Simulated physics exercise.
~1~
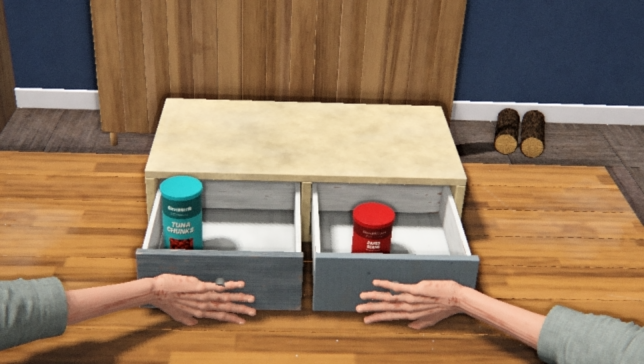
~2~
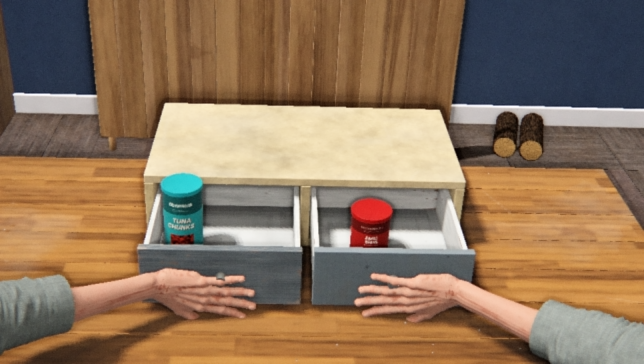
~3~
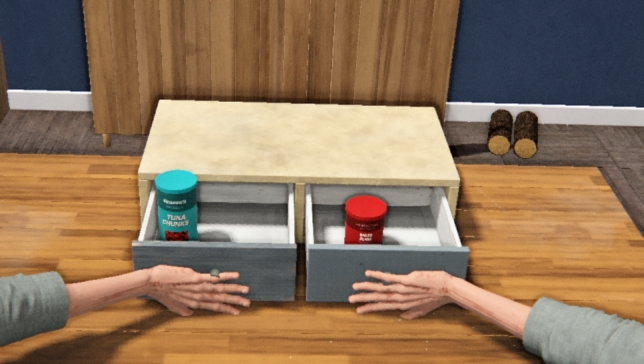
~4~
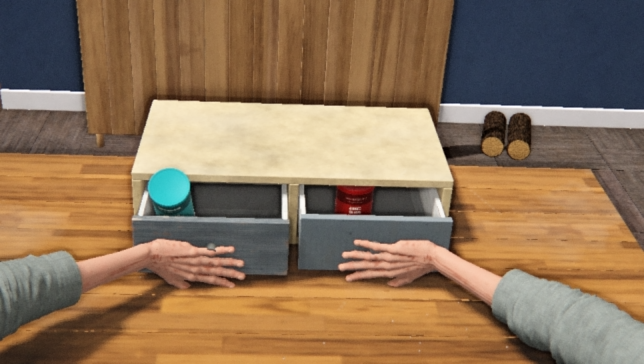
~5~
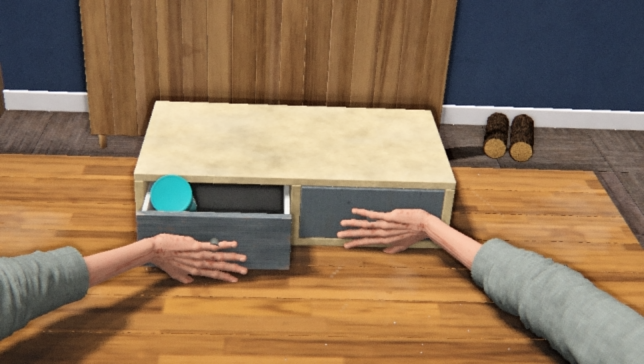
In the video, two hands rest against the open drawers of a small chest, a turquoise pot in the left and a red tin in the right. Both drawers slide inward and the turquoise pot tilts; the right drawer shuts while the left stays ajar.
